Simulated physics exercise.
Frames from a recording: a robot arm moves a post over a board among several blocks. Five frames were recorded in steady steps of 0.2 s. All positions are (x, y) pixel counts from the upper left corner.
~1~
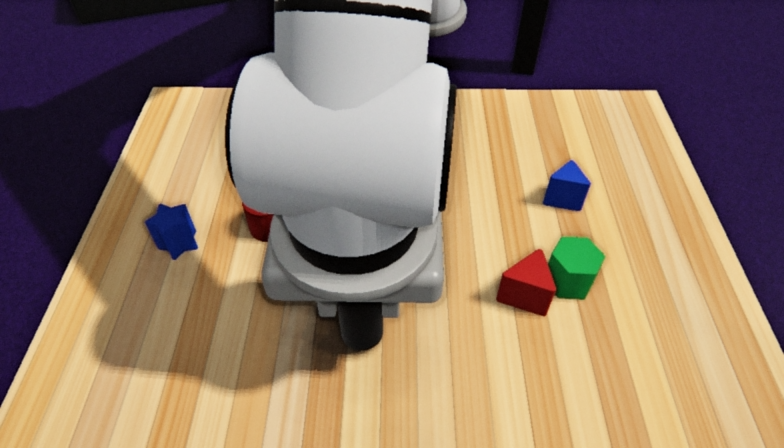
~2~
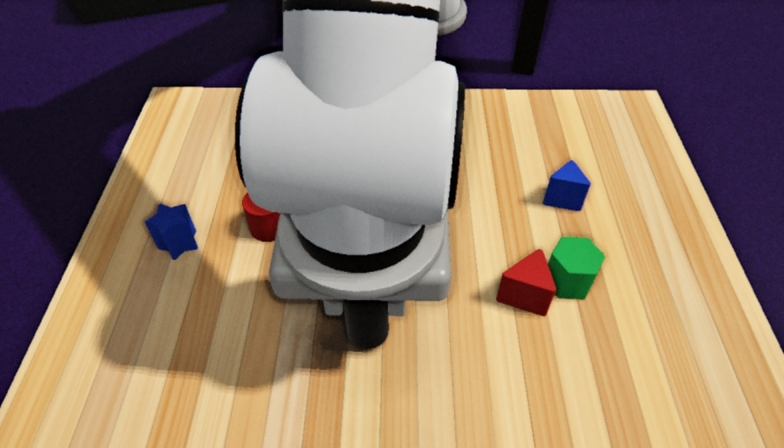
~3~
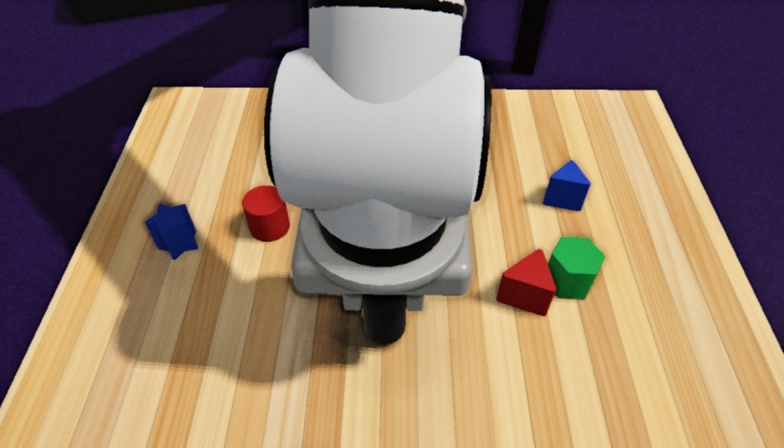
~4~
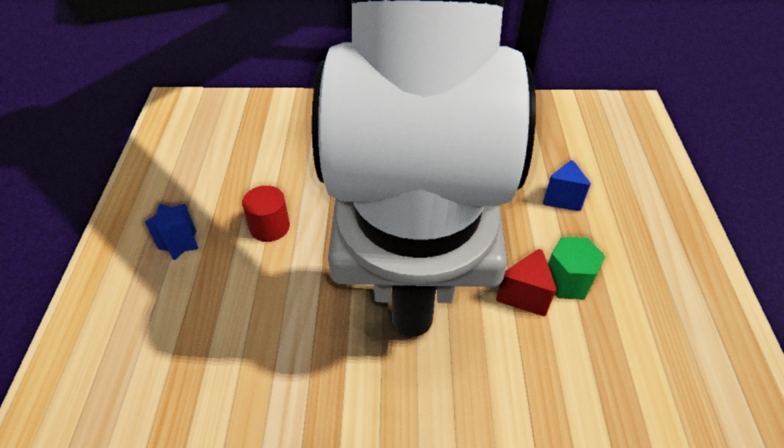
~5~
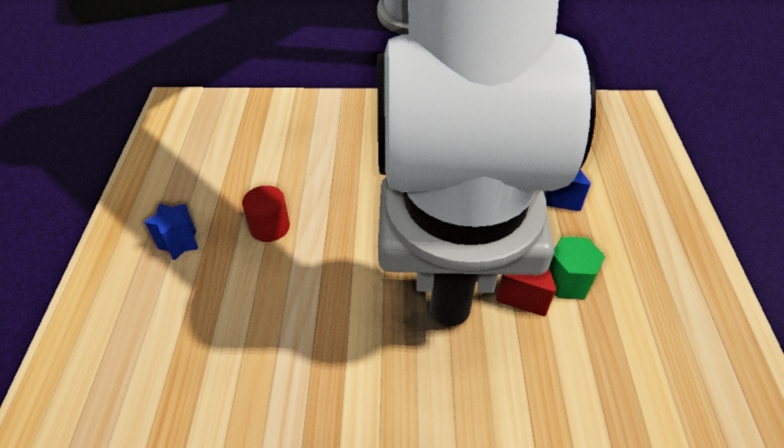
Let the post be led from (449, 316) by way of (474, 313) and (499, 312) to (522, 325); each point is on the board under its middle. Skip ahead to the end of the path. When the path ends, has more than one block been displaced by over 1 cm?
In short: No.
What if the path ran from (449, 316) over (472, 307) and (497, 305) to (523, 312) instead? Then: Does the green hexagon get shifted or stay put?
It shifts.
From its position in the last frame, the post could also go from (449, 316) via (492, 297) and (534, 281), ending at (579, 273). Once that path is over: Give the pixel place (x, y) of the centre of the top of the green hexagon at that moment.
The middle of its top is at (678, 241).
The first path, step by step. Halfway along, post at (488, 304); red triangular block at (537, 270).
At the end, post at (524, 318); red triangular block at (550, 265); green hexagon at (585, 252).
